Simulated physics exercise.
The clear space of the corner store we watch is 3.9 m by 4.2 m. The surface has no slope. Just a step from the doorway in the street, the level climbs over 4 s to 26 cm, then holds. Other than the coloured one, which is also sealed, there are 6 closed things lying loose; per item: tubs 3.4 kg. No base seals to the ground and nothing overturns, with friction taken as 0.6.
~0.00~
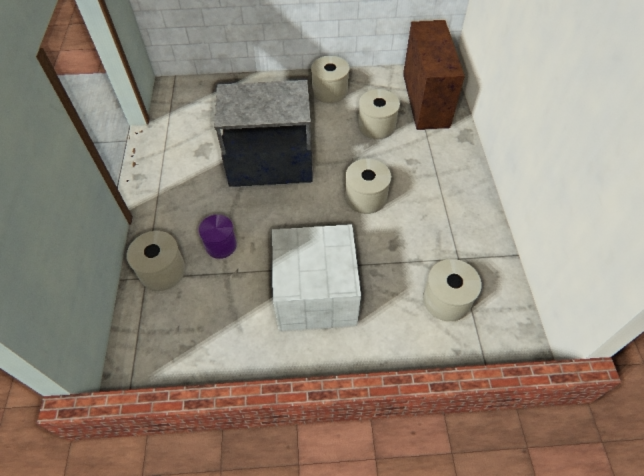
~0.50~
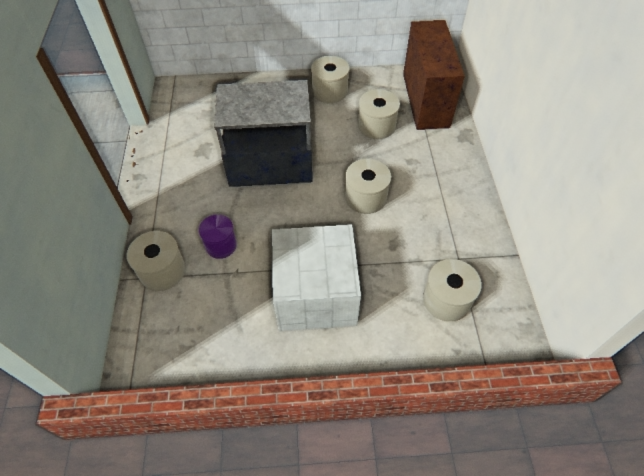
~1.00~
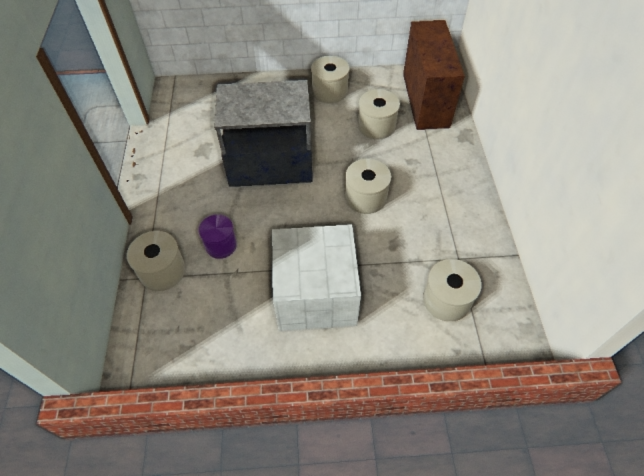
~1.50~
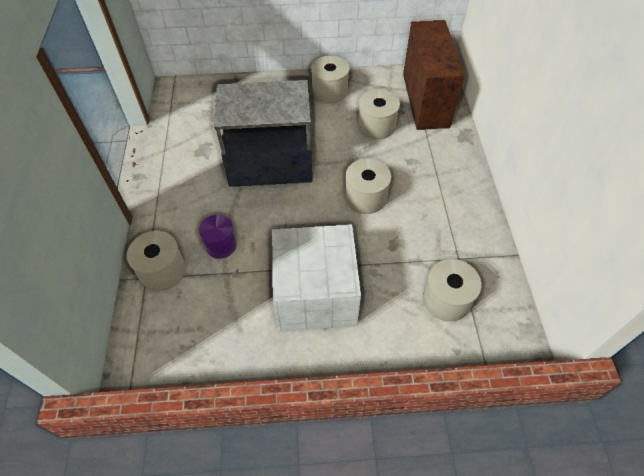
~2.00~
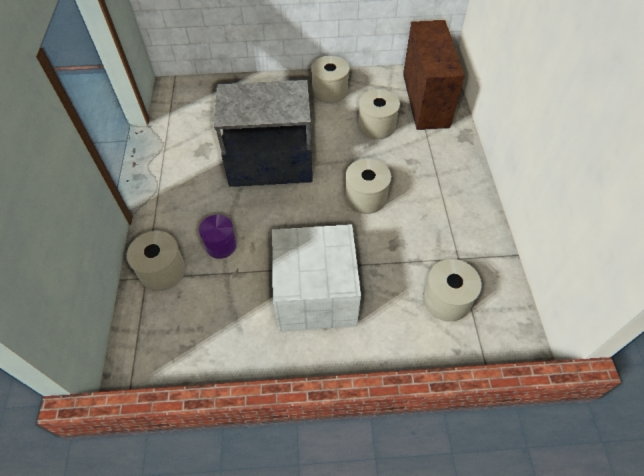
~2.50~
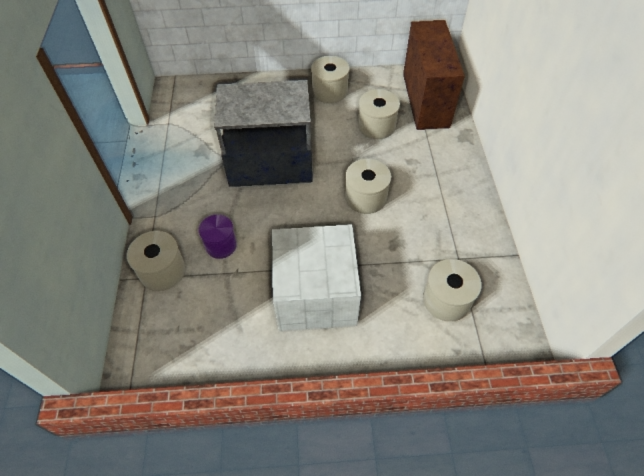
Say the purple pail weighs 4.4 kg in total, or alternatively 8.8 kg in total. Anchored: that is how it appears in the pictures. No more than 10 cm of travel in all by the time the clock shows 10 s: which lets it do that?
Extra weight still does not help.
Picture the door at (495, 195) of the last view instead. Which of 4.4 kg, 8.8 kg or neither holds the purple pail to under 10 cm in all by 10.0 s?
Result: Nothing offered works.
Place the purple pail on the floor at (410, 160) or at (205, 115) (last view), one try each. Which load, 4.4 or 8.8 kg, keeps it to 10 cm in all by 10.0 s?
Taking the two spots in turn, neither keeps it, then neither keeps it.
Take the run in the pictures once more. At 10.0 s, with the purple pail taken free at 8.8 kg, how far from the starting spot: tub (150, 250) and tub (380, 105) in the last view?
Shifts: 30 cm / 140 cm.
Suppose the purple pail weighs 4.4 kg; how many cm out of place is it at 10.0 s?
I'd put it at about 60 cm.
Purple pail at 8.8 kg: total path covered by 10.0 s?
The distance adds up to about 150 cm.
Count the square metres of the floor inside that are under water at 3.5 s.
Wet area: Approx. 3.0 m2.
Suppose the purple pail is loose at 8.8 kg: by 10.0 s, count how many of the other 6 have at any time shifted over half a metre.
That adds up to 5.
After 3.5 s the purple pail would be 0 cm from its start with 4.4 kg and 0 cm from its start with 8.8 kg; 1 cm of water round it then.
After 4.5 s the purple pail would be 43 cm from its start with 4.4 kg and 14 cm from its start with 8.8 kg; 5 cm of water round it then.
After 7.0 s the purple pail would be 142 cm from its start with 4.4 kg and 69 cm from its start with 8.8 kg; 6 cm of water round it then.
After 10.0 s the purple pail would be 69 cm from its start with 4.4 kg and 95 cm from its start with 8.8 kg; 8 cm of water round it then.
